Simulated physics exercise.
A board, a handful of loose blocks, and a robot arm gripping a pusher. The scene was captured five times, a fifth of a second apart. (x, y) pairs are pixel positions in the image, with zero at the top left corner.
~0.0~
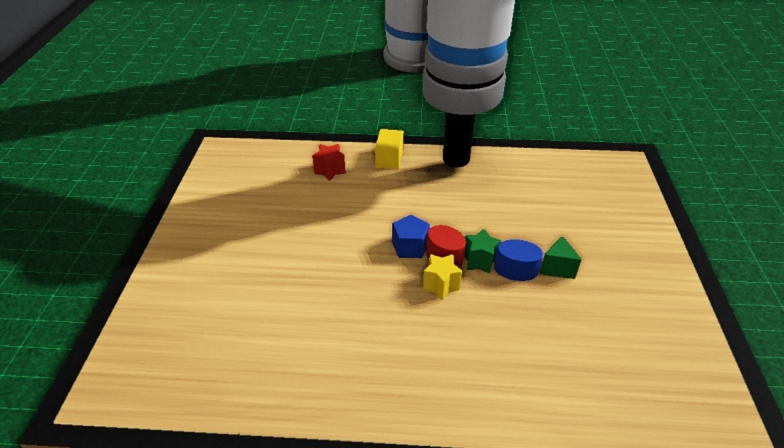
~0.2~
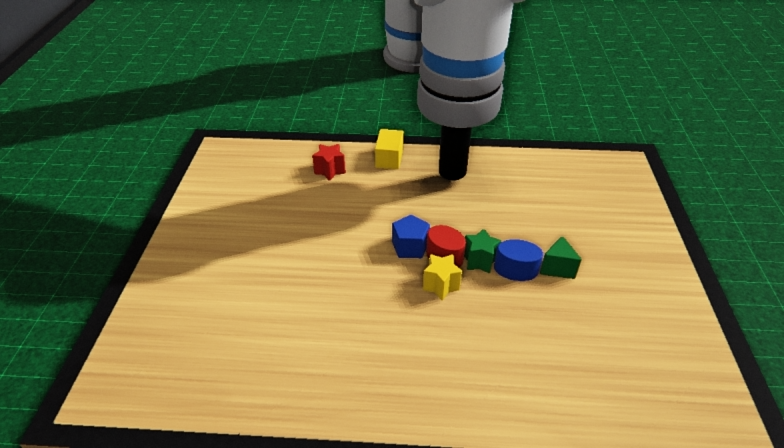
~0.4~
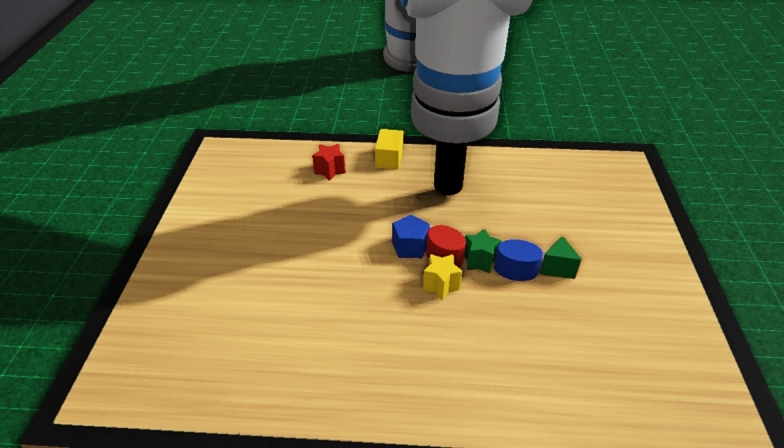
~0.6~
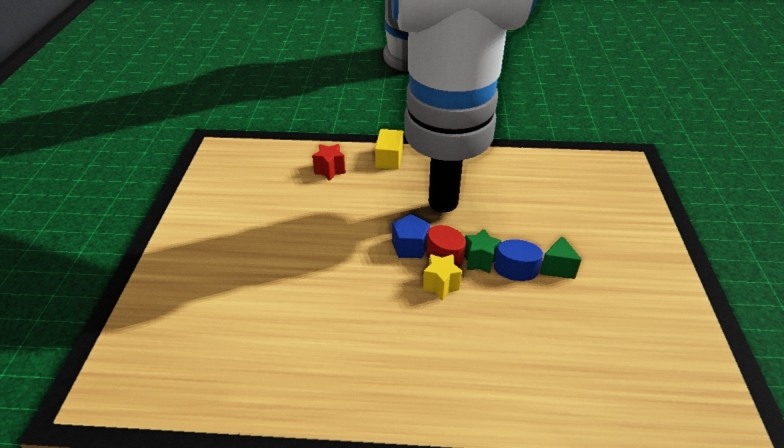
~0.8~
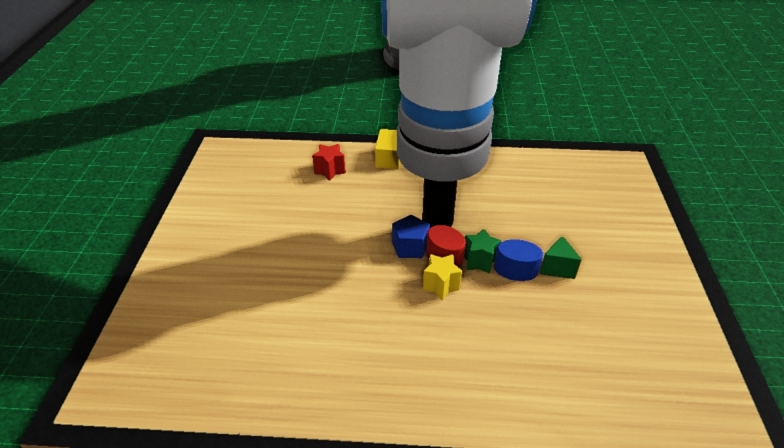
A robot arm holding a black pusher starts near the far edge of a wooden board and moves steadily toward the viewer, drifting slightly left. The pusher comes down close behind the blue pentagon and the red round block, while all the colored blocks stay where they are.
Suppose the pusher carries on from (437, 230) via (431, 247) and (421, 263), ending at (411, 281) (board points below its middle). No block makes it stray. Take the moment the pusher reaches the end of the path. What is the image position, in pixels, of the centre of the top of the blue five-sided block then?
I predict (386, 240).
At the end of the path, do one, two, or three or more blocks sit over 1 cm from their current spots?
Shifted over 1 cm: Three or more.
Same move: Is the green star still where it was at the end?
The answer is yes.
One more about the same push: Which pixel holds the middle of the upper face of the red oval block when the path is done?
At pixel (451, 262).
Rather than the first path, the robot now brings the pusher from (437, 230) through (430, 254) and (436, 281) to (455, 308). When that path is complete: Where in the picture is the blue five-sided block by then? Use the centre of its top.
My prediction: (397, 237).
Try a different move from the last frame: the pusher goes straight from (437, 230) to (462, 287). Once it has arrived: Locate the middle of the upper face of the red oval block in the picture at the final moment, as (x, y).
At the end it should sit near (473, 297).
What follows on the original path. Halfway along, pusher at (426, 248); blue five-sided block at (393, 238), turned 55° clockwise; yellow star at (445, 278); red oval block at (450, 255), turned 50° anticlockwise.
At the end, pusher at (411, 273); blue five-sided block at (386, 240), turned 75° clockwise; yellow star at (448, 287); red oval block at (451, 262), turned 80° anticlockwise; green star not moved.
